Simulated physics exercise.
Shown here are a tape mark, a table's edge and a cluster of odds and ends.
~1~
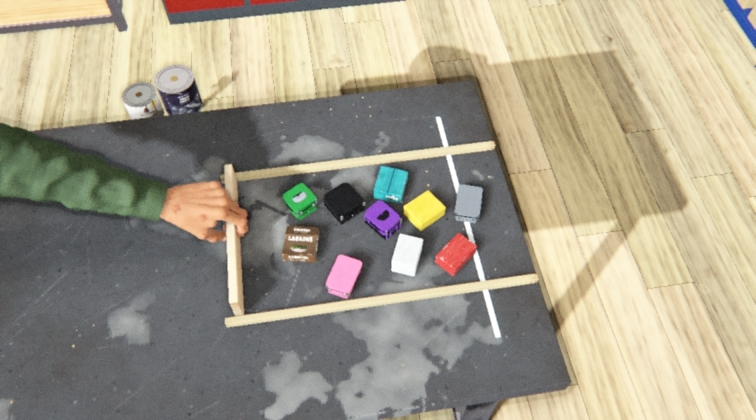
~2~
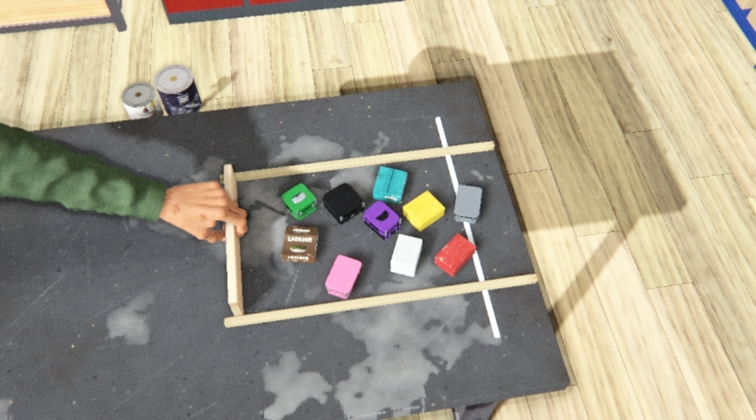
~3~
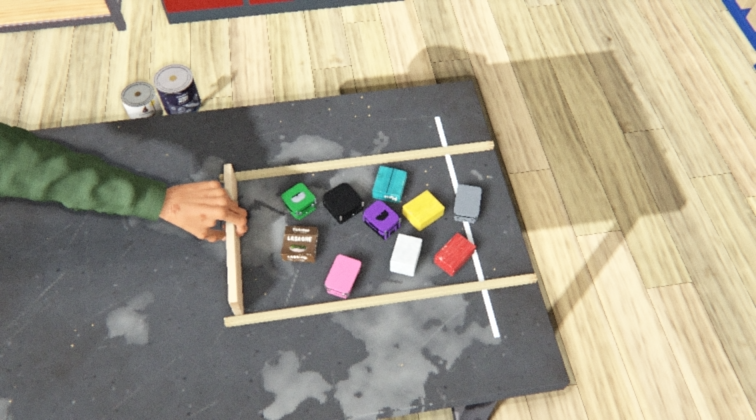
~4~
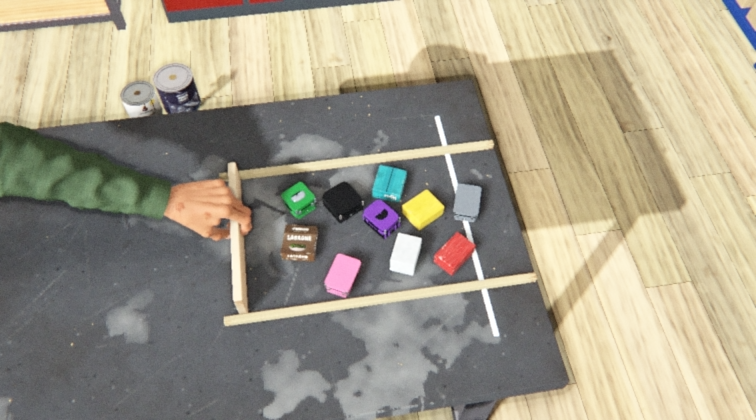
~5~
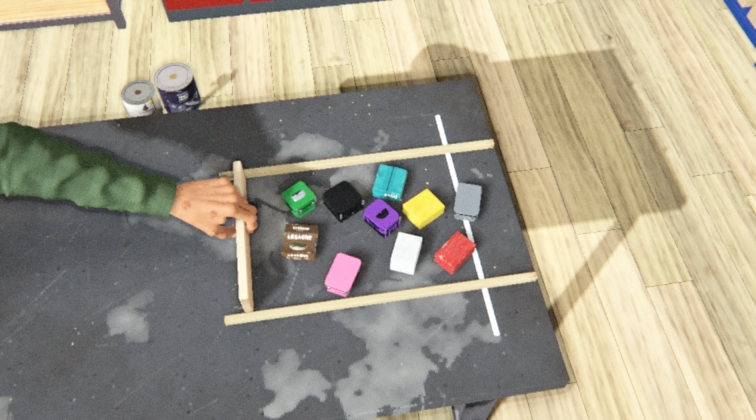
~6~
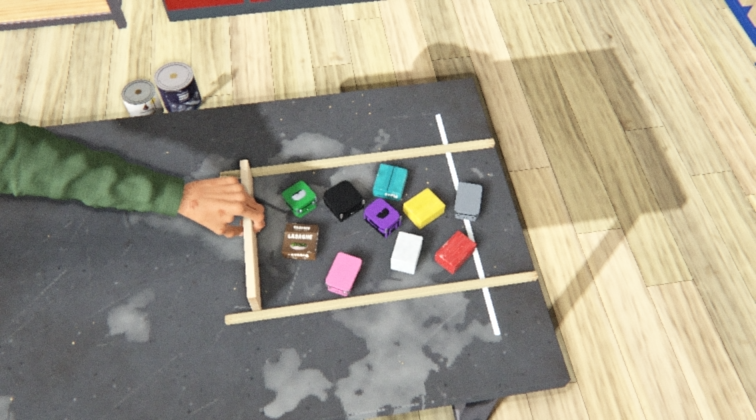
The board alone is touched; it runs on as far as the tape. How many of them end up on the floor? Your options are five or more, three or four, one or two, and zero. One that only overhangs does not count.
My pick is three or four.
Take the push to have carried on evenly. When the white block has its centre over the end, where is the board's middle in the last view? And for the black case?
Middle approx. at (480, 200), then approx. at (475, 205).
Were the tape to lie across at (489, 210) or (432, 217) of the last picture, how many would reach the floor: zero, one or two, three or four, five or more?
Well, the first gives more than four and the second gives 1 or 2.
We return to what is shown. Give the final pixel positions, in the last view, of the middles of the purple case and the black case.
I'd put one close to (509, 211) and the other close to (495, 176).
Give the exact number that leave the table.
The total is 4.
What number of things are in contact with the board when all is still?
It adds up to 3.
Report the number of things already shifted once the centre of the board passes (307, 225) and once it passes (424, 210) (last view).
Counts: 3 and 10.
A little later, none off yet; grey case at rest near (468, 202); red block at rest near (456, 252); yellow block at rest near (424, 208).
Next, none off yet; grey case shifted about its own width near (491, 199); red block shifted a little near (471, 252); yellow block shifted about its own width near (464, 203).
When it is over, the number that fall off is three or four; down, turquoise box, yellow block, red block and grey case.
